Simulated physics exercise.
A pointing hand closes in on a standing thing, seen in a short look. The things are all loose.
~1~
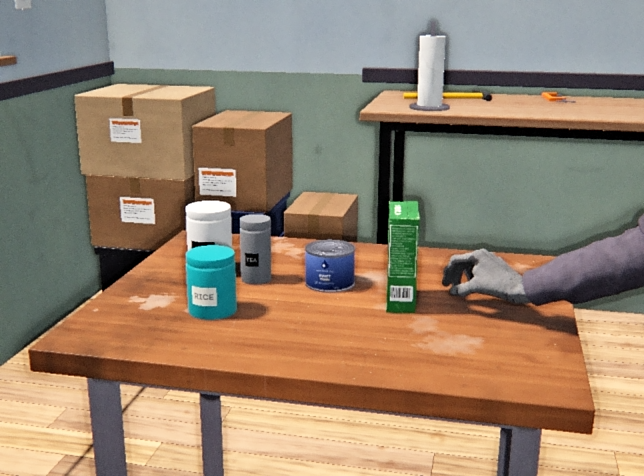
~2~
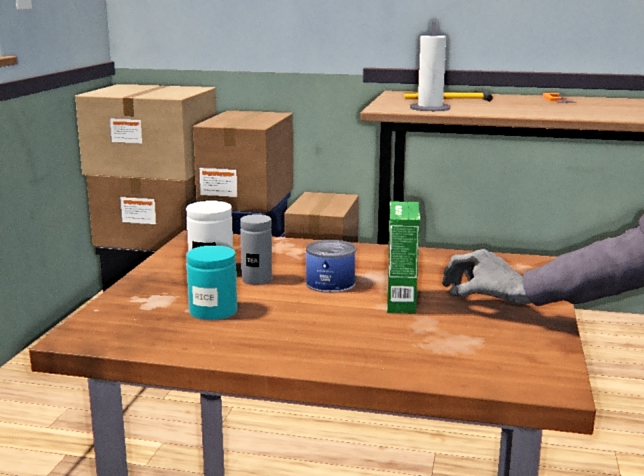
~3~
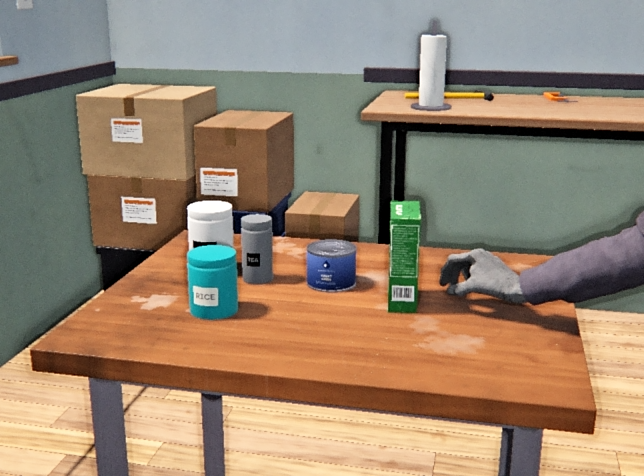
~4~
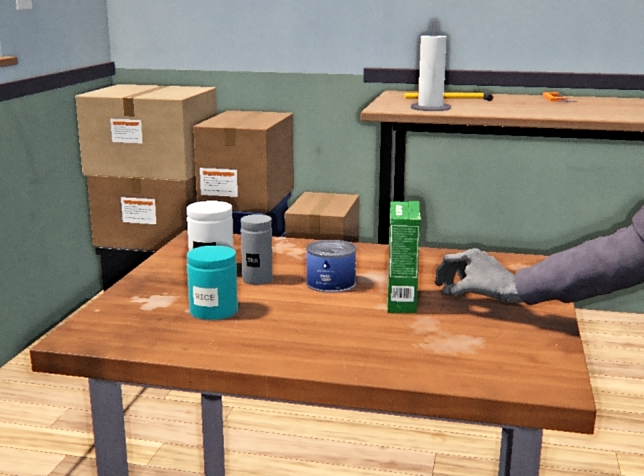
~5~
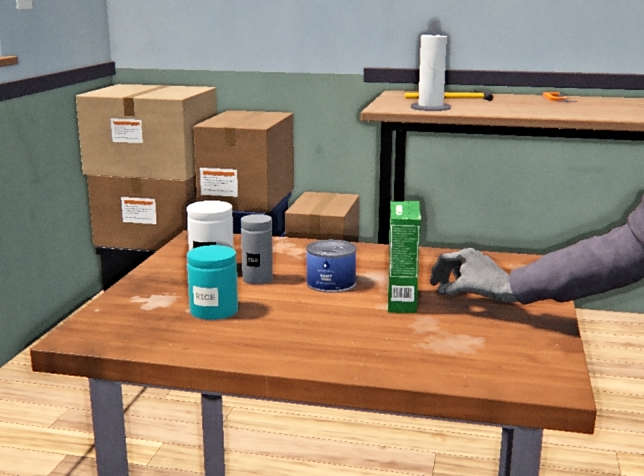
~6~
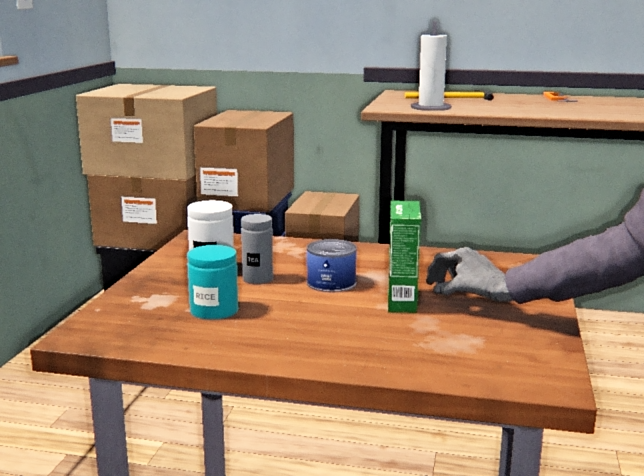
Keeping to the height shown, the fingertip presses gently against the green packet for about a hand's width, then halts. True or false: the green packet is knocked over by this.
False.
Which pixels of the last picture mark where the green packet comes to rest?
Around (339, 250).
Then, 0.40 s later than the last frame, things are still on the move.
Then, 0.80 s later than the last frame, green packet moved a little near (375, 254).
Then, 1.20 s later than the last frame, green packet moved about its own width near (353, 253).
Then, 1.40 s later than the last frame, green packet moved about its own width near (343, 251).
When it is over, moved from the start, green packet. End places, in pixels of the last picture, green packet near (339, 250).
